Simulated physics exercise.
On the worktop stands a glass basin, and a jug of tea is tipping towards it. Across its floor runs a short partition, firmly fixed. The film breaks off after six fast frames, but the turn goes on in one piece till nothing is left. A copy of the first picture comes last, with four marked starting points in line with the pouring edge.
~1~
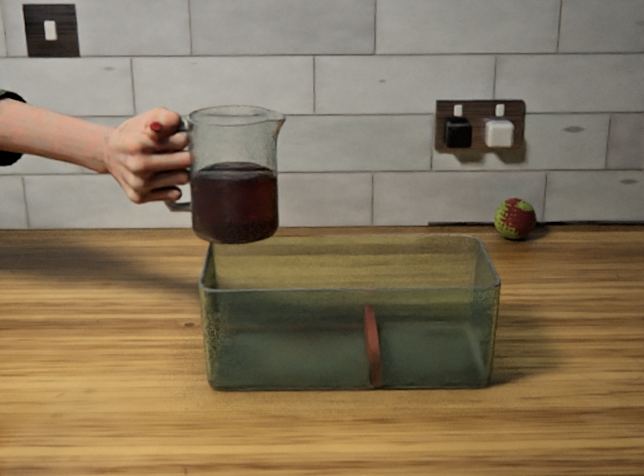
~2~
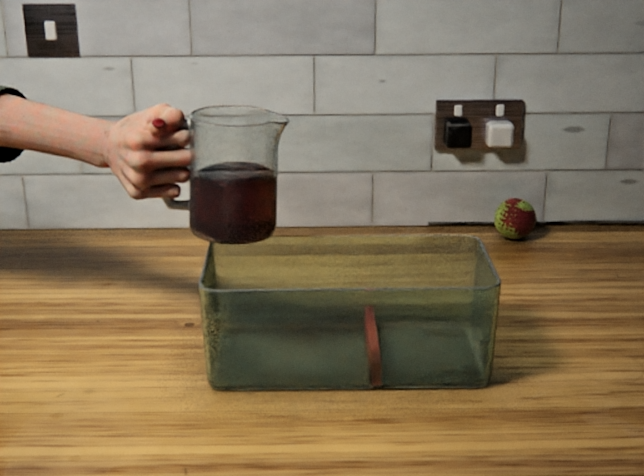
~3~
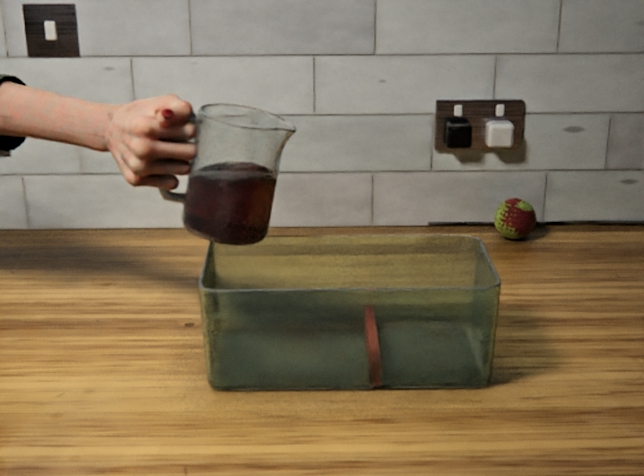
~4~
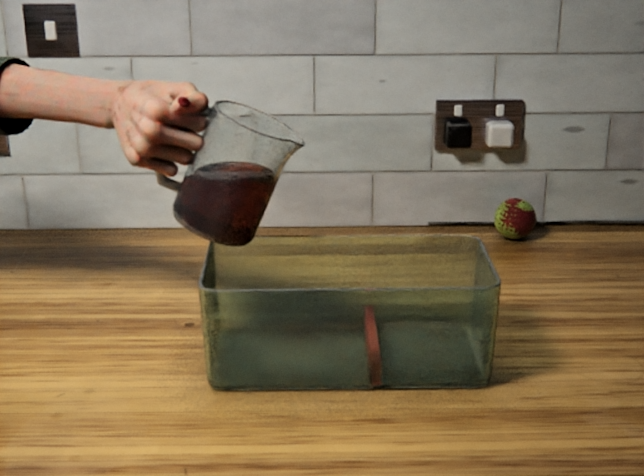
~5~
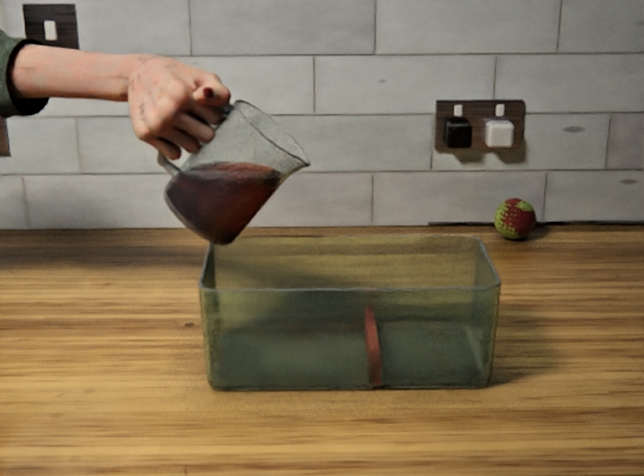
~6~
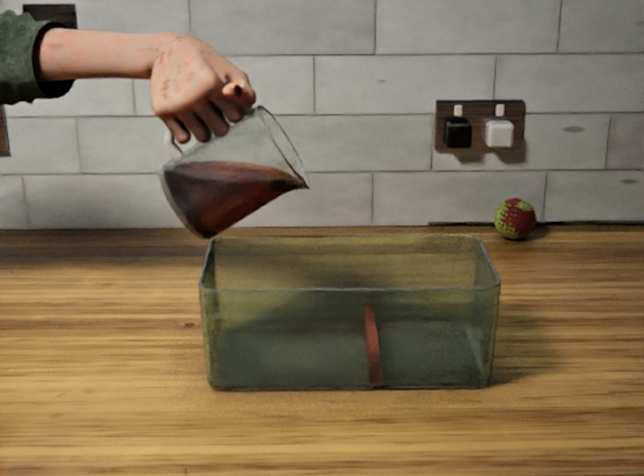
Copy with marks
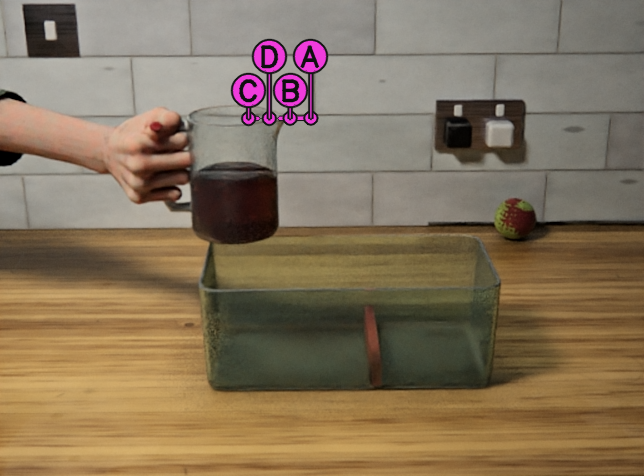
A hand gradually tilting a glass jug of dark reddish-brown tea rightwards above a glass basin with a short partition on a wooden worktop.
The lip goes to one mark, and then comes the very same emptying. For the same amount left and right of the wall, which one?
The answer is place A.
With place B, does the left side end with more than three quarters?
Yes.
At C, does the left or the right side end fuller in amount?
The left side.
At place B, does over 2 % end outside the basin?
No.
In magenta, A at (310, 118); B at (290, 118); C at (248, 118); D at (269, 118).
Choosing A, about 51 % ends left of the wall and 48 % right of it.
Choosing B, about 89 % ends left of the wall and 10 % right of it.
Choosing C, about 89 % ends left of the wall and 10 % right of it.
Choosing D, about 89 % ends left of the wall and 10 % right of it.
